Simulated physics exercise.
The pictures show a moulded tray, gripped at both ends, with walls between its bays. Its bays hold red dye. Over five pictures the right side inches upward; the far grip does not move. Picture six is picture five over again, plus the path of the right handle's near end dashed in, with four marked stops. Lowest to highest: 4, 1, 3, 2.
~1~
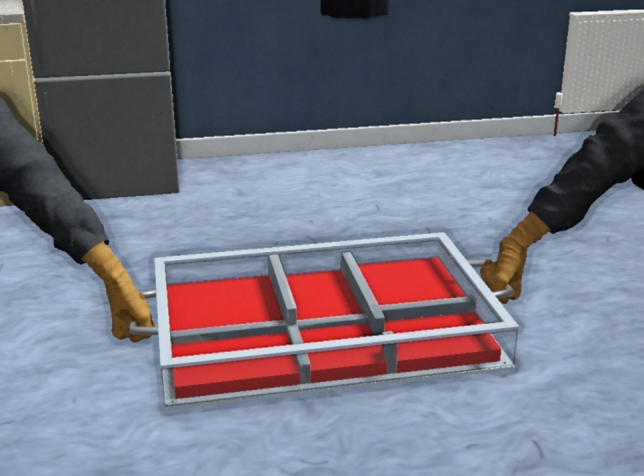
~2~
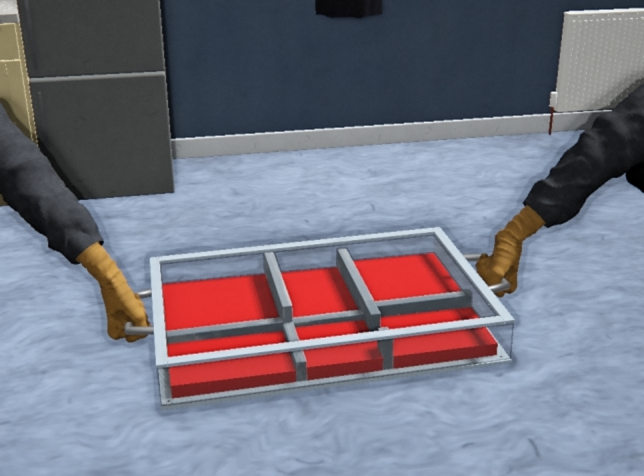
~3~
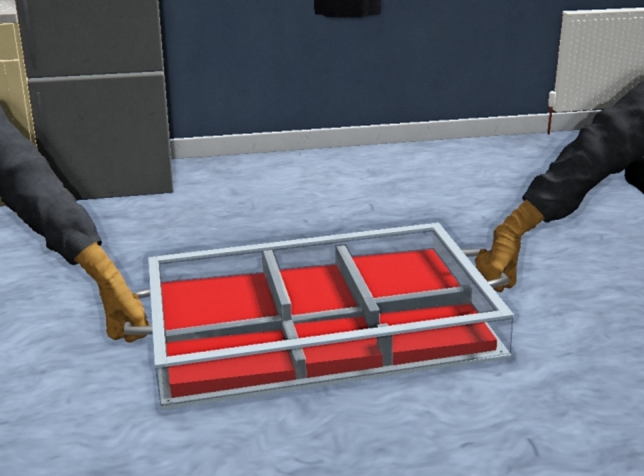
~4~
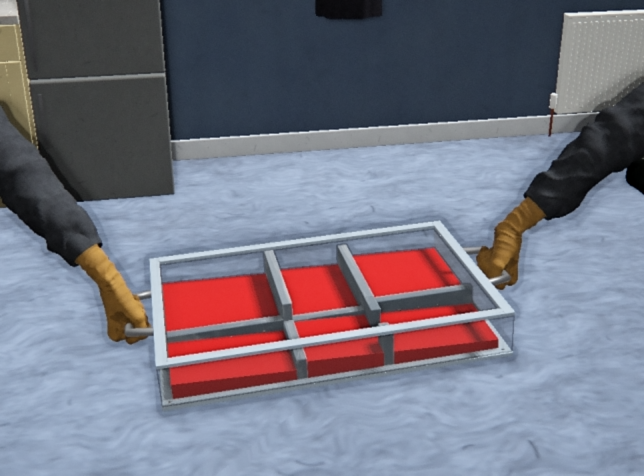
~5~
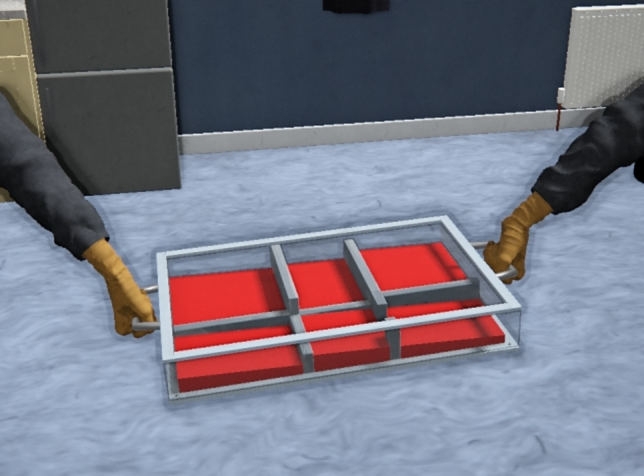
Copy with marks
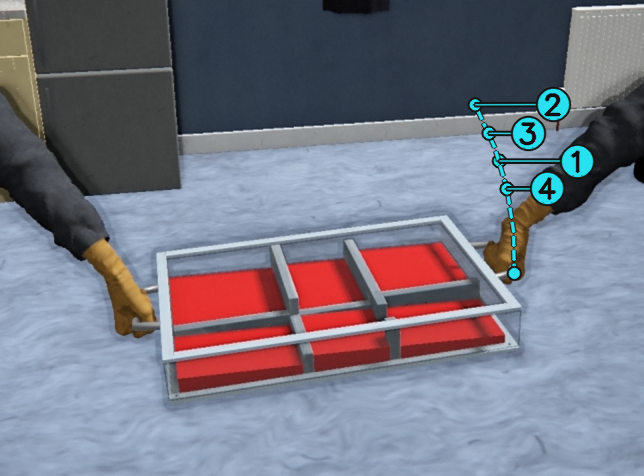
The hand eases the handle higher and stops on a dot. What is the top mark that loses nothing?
Choose 4.
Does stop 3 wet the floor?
Yes, that goes wrong.
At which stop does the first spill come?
That is stop 1.
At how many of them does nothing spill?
One.
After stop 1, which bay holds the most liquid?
That is the back left bay.
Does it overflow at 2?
Yes.
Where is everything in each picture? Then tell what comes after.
In the first frame, the tray is level; deepest in the back right bay, at (407, 286), shallowest in the back middle; right handle at (498, 277).
In the second frame, tipped about 1° down to the left; no wall is crossed; right handle at (494, 271).
In the third frame, tipped about 2° down to the left; no wall is crossed; right handle at (493, 266).
In the fourth frame, tipped about 3° down to the left; no wall is crossed; right handle at (494, 264).
In the fifth frame, tipped about 3° down to the left; deepest in the back right bay, at (410, 270), shallowest in the front right; right handle at (501, 258).
On the marked copy, 1 at (499, 161); 2 at (475, 104); 3 at (488, 133); 4 at (507, 188).
Choosing 1, about 4 % goes over the rim.
Choosing 2, about 36 % goes over the rim.
Choosing 3, about 23 % goes over the rim.
Choosing 4, nothing spills; the back left bay holds the most.
